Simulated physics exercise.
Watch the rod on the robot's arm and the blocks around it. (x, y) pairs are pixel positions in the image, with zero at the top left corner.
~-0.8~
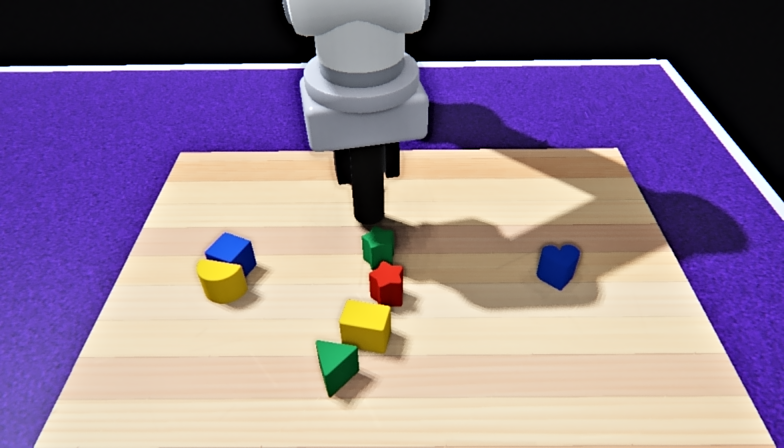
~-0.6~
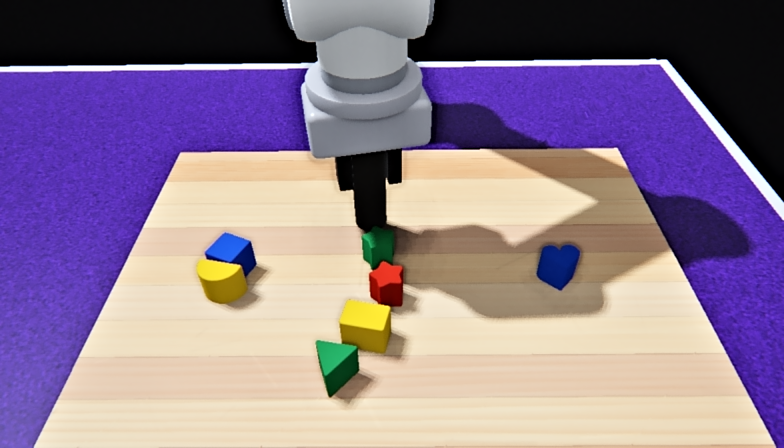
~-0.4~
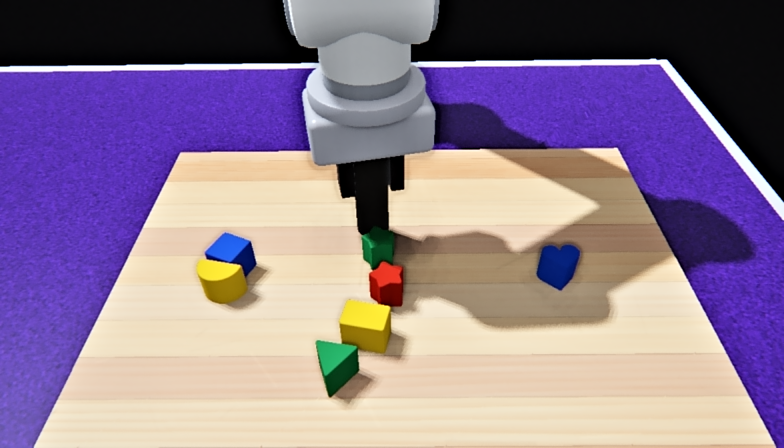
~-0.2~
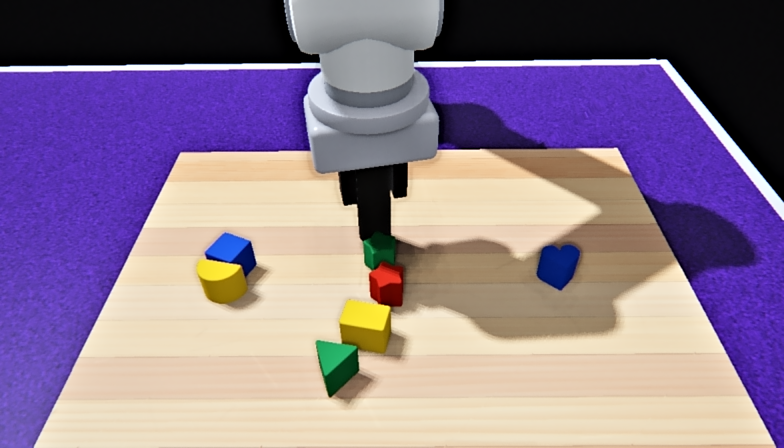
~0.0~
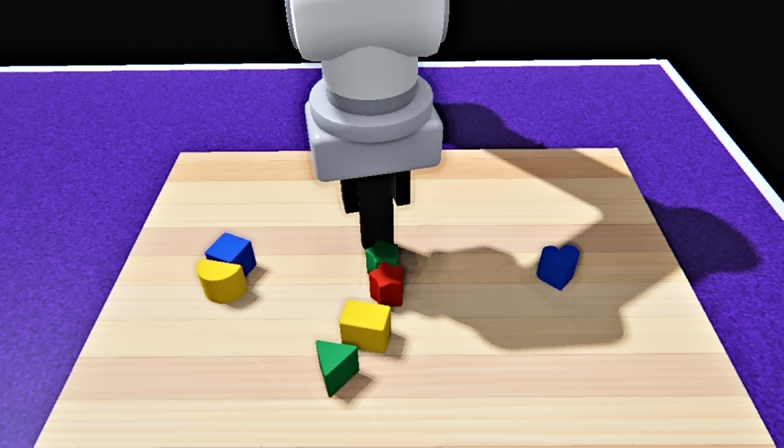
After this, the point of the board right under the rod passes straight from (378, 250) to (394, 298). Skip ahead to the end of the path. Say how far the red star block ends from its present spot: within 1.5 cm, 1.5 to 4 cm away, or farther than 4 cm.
Answer: More than 4 cm.
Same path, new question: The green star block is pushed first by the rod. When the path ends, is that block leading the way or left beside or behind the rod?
It is driven along in front.
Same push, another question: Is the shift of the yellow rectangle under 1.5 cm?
It seems so.
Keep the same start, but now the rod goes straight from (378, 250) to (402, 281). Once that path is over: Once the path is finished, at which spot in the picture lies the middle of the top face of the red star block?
Around pixel (388, 306).
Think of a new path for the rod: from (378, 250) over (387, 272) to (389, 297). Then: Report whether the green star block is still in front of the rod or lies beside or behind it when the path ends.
Expect to find it ahead of the rod.
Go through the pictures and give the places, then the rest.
Rod's lower end at (369, 215); yellow rectangle at (365, 314); green star block at (379, 236); red star block at (387, 273), in the first frame.
Rod at (371, 221); blocks still, in the second frame.
Rod at (373, 228); blocks still, in the third frame.
Rod at (375, 235); green star block at (380, 242), in the fourth frame.
Rod at (378, 243); yellow rectangle at (365, 314); green star block at (383, 250); red star block at (387, 273), in the fifth frame.
What follows on the original path. Halfway along, rod at (386, 266); green star block at (385, 276), turned 20° clockwise; red star block at (395, 299), turned 30° anticlockwise.
At the end, rod at (394, 290); yellow rectangle at (363, 323), turned 35° clockwise; green star block at (403, 302); red star block at (409, 329).
